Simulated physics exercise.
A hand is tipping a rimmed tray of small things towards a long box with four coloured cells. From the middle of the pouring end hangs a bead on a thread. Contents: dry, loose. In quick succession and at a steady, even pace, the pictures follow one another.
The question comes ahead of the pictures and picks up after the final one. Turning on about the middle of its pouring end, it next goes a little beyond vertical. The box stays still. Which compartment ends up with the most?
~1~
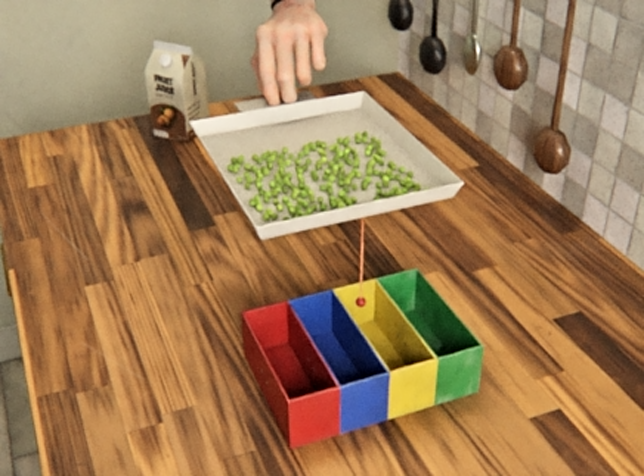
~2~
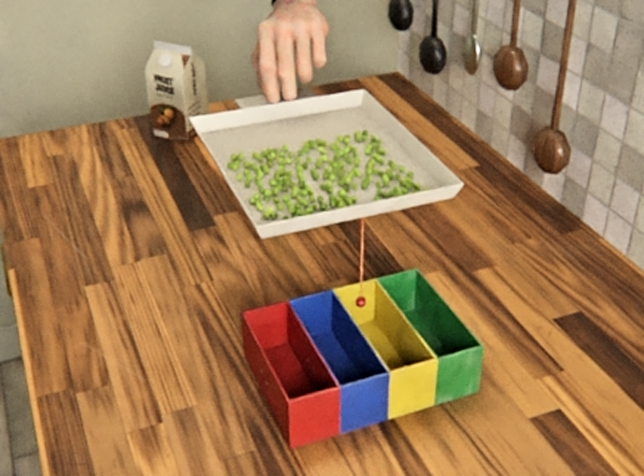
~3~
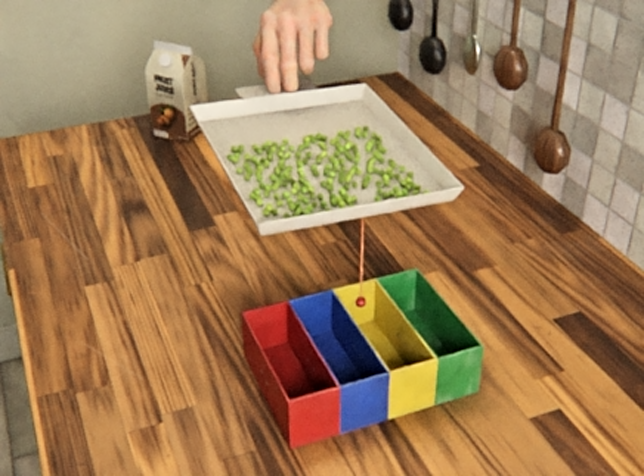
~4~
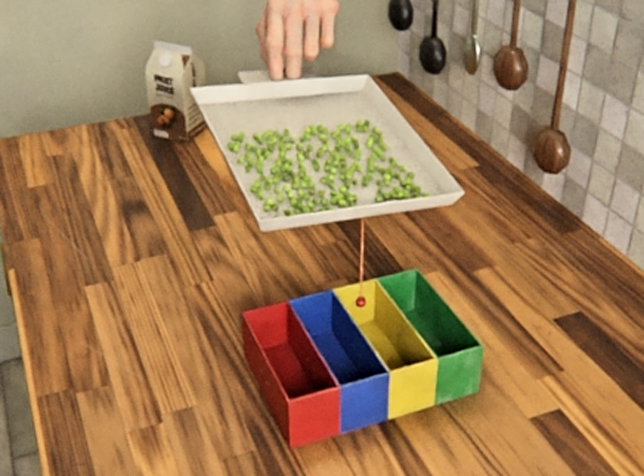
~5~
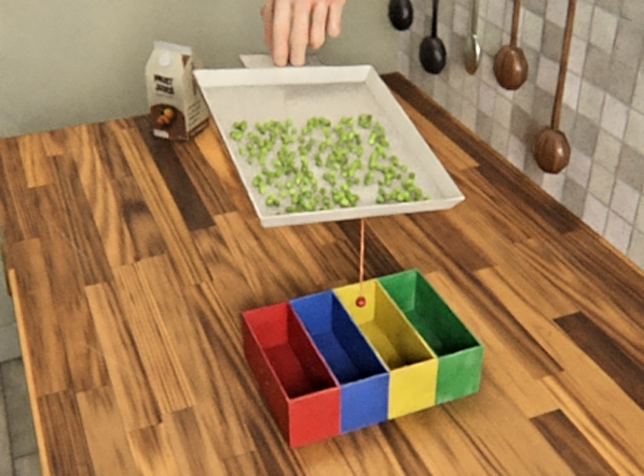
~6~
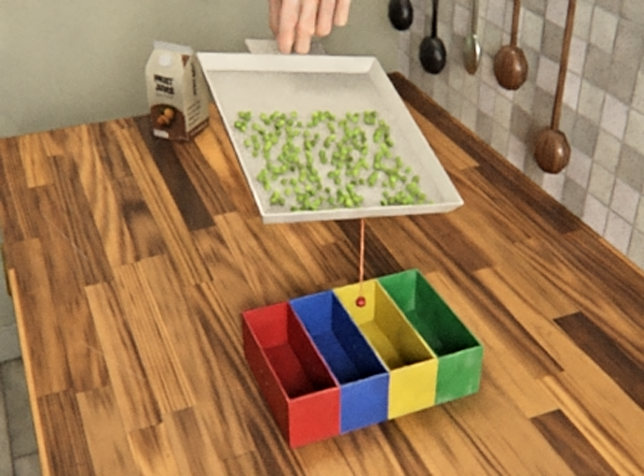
The green one.
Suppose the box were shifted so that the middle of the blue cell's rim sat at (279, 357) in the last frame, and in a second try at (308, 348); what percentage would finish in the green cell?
It would be roughly 0 per cent, followed by roughly 10 per cent.
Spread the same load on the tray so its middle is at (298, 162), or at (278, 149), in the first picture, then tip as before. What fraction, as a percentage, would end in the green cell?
In order, 50 % then 30 %.
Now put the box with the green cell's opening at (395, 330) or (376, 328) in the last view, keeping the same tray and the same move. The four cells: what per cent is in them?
First about 0, then 0 per cent.
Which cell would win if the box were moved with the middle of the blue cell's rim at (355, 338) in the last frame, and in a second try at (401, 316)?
One: The green cell. Two: Yellow.
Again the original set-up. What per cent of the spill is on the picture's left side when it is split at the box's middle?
That comes to about 0 per cent of the pieces.
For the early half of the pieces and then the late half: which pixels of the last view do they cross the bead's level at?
(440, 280) first, (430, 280) later.
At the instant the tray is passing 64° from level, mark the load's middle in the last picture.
The middle of the pieces shows up near (414, 212).
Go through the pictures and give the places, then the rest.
In the first frame, corners of the pouring end at (261, 223) and (454, 181), level; middle of the load at (325, 177), dried peas; bead on its thread at (361, 302); red cell at (314, 413); blue cell at (364, 399); yellow cell at (412, 384); green cell at (459, 371).
In the second frame, corners of the pouring end at (261, 222) and (454, 182), level; middle of the load at (325, 176).
In the third frame, corners of the pouring end at (262, 219) and (455, 185), tipped barely, lowest at the right corner; middle of the load at (326, 173).
In the fourth frame, corners of the pouring end at (264, 216) and (455, 190), tipped a little, lowest at the right corner; middle of the load at (326, 168).
In the fifth frame, corners of the pouring end at (266, 212) and (456, 194), tipped clearly, lowest at the right corner; middle of the load at (329, 164).
In the sixth frame, corners of the pouring end at (268, 209) and (455, 199), tipped clearly, lowest at the right corner; middle of the load at (333, 161), about a quarter on the move; red cell at (314, 413); blue cell at (364, 399); yellow cell at (412, 384); green cell at (459, 371).
Soon after the last picture, tray tipped steeply; most on the tray; a stray few in the green cell; a small part falling or outside the box.
A little later, tray tipped past a quarter turn; a stray few on the tray; about half in the green cell; about a third falling or outside the box.
Later still, tray tipped past a quarter turn; about two thirds in the green cell; about a third falling or outside the box.
At rest, tray tipped past a quarter turn; about two thirds in the green cell; none in the red cell; none in the blue cell; none in the yellow cell; about a third outside the box.
